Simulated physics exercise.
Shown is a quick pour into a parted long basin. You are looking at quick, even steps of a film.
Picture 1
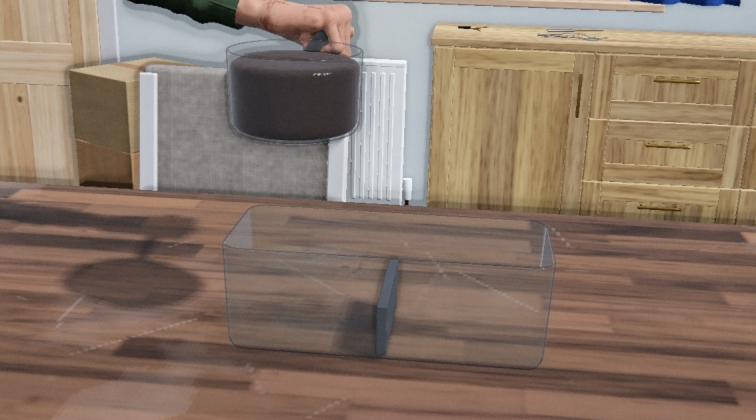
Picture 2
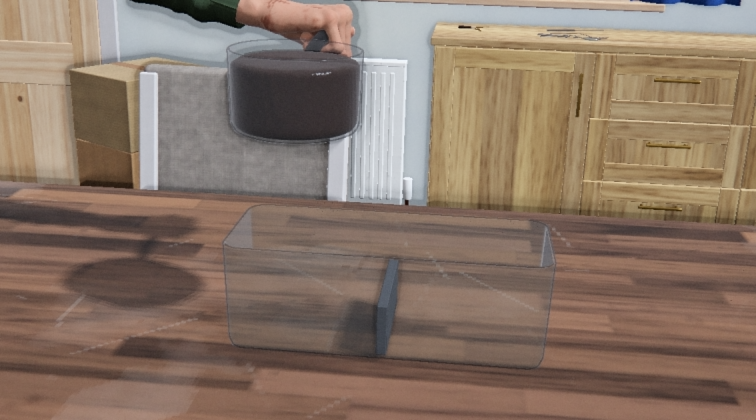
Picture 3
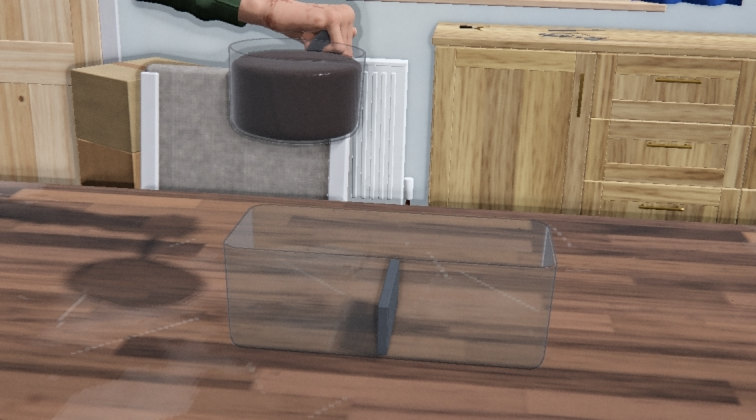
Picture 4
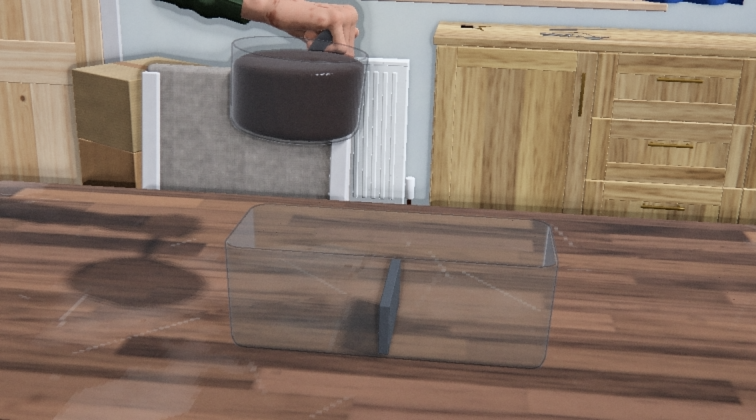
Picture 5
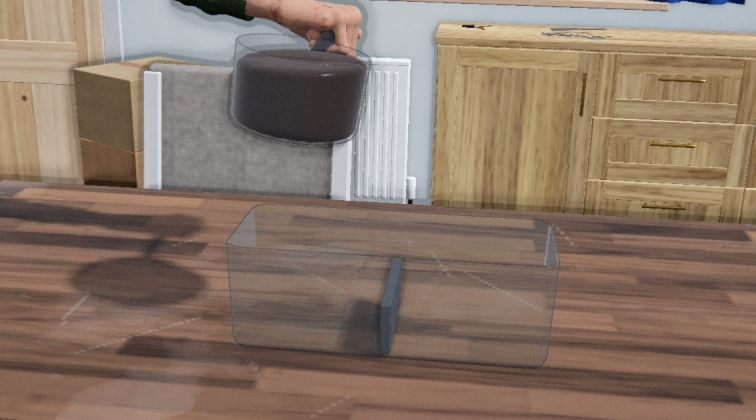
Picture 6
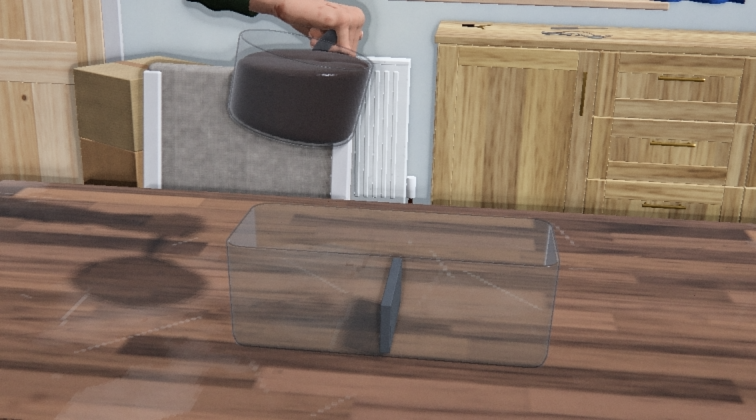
In a room with wooden cabinets, a hand gradually tilts a clear container of dark liquid rightward above a divided transparent basin.
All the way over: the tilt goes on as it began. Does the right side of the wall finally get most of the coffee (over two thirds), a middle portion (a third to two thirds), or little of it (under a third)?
It gets most of it.
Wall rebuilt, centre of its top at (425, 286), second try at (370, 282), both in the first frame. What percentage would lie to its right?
Roughly 55 % and then 95 %.
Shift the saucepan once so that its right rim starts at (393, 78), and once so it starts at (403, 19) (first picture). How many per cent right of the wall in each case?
Roughly 95 % the first time and roughly 95 % the second.
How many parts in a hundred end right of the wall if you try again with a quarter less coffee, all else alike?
About 80 per cent.
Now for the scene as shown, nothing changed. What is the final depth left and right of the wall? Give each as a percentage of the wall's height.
I get 10 % for the left and 60 % for the right.
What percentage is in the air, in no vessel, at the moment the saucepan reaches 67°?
Roughly 30 in a hundred.
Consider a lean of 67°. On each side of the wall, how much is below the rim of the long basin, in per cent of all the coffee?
The left part holds close to 0 per cent, the right part close to 10.
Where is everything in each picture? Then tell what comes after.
In the first frame, tilt 0°; pouring edge (361, 54); surface from (233, 59) to (360, 64); the long basin's rim runs from (237, 226) to (551, 246); the wall's top is at (388, 283).
In the second frame, tilt 1°; pouring edge (362, 55); surface from (234, 58) to (360, 64).
In the third frame, tilt 2°; pouring edge (364, 56); surface from (235, 58) to (362, 65).
In the fourth frame, tilt 5°; pouring edge (367, 59); surface from (239, 58) to (365, 66).
In the fifth frame, tilt 8°; pouring edge (370, 63); surface from (241, 58) to (368, 66).
In the sixth frame, tilt 12°; pouring edge (371, 68); surface from (242, 59) to (370, 65).
A moment on, the saucepan is tipped part way and 61 per cent is still to pour, 1 is left of the wall and 9 right of it.
Next, the saucepan is tipped on its side and 13 per cent is still to pour, 2 is left of the wall and 71 right of it.
Then the saucepan is tipped right over and 1 per cent is still to pour, 14 is left of the wall and 82 right of it.
Later the saucepan is tipped right over and 0 per cent is still to pour, 16 is left of the wall and 83 right of it.
At rest 16 per cent lies left of the wall, 83 right of it and 1 outside.
